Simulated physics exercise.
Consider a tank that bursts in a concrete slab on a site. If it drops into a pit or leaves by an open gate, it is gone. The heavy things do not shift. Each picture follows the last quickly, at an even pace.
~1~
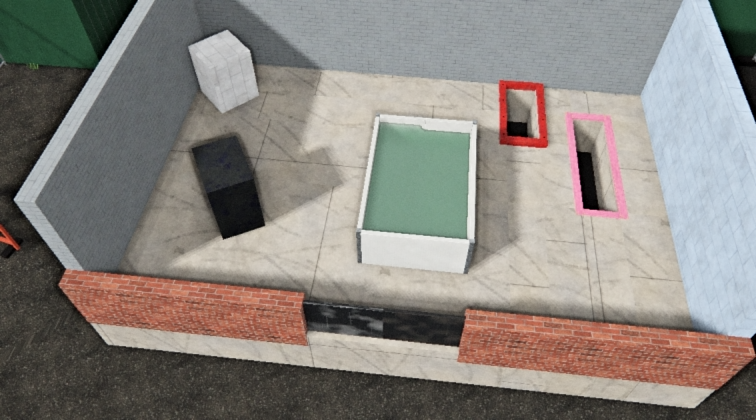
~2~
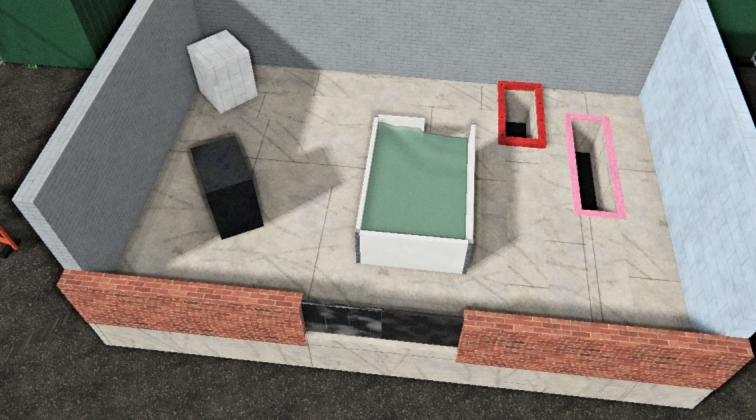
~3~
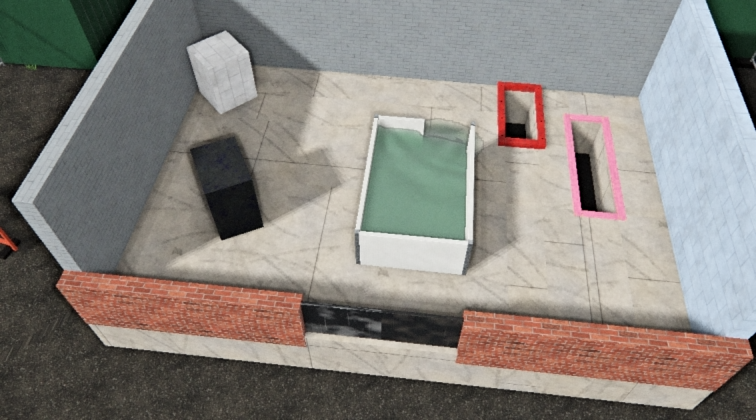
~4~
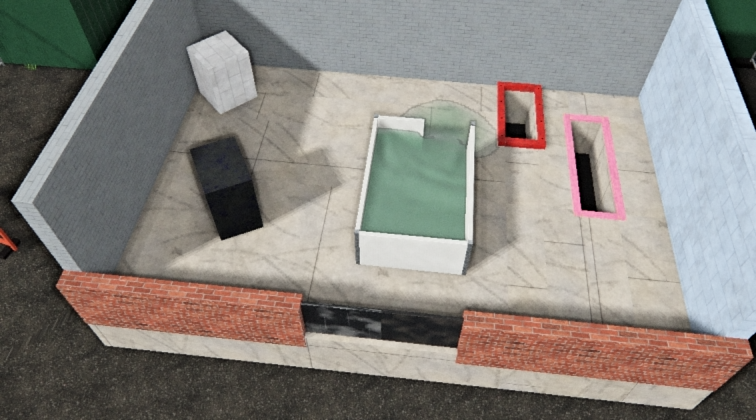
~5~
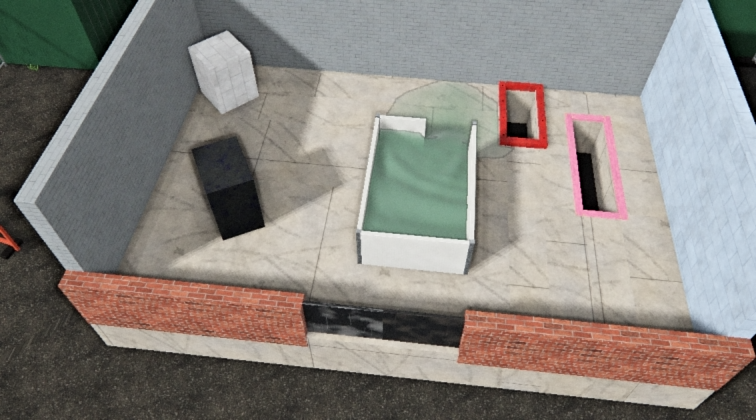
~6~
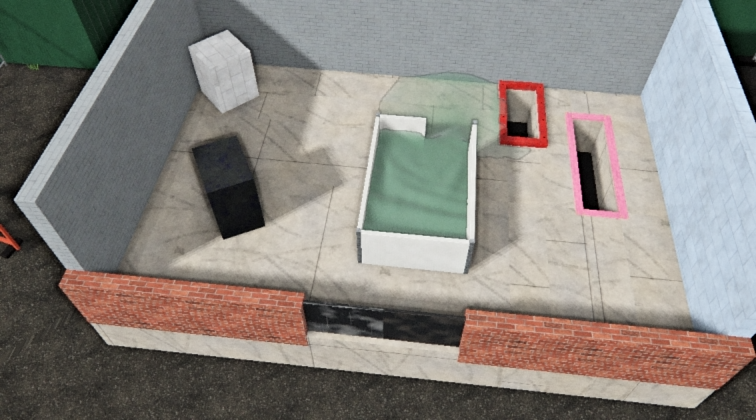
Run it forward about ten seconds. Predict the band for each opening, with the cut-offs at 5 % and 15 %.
Result: Gate: Smaller than five per cent. Pink pit: Smaller than five per cent. Red pit: Greater than fifteen per cent.
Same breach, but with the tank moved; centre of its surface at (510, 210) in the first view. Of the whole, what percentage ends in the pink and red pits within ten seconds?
Pink 35 %, red 25 %.
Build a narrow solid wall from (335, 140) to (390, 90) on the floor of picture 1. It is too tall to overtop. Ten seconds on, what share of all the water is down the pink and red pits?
The pink pit gets 0 per cent and the red pit gets 30 per cent.
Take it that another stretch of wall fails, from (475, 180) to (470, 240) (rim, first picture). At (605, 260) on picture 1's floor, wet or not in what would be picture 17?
Lab note: Point logged as inundated.
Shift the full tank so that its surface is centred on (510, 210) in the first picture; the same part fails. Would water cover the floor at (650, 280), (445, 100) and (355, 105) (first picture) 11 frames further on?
In turn: Not flooded, covered, no water.
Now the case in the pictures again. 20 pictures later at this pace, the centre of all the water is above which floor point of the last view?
The water's centre sits above (395, 155).
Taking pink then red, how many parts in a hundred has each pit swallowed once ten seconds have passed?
Near 0 in a hundred, followed by near 26 in a hundred.
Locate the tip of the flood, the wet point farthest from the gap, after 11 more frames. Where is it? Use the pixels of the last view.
Point: (248, 67) in the last picture's pixels.
A moment on, water covers 10 % of the floor; the gate 0 %, the pink pit 0 %, the red pit 3 %.
Next, water covers 15 % of the floor; the gate 0 %, the pink pit 0 %, the red pit 9 %.
Then, water covers 30 % of the floor; the gate 0 %, the pink pit 0 %, the red pit 16 %.
Later, water covers 45 % of the floor; the gate 0 %, the pink pit 0 %, the red pit 23 %.
In the end, water covers 70 % of the floor; the gate 0 %, the pink pit 1 %, the red pit 25 %.
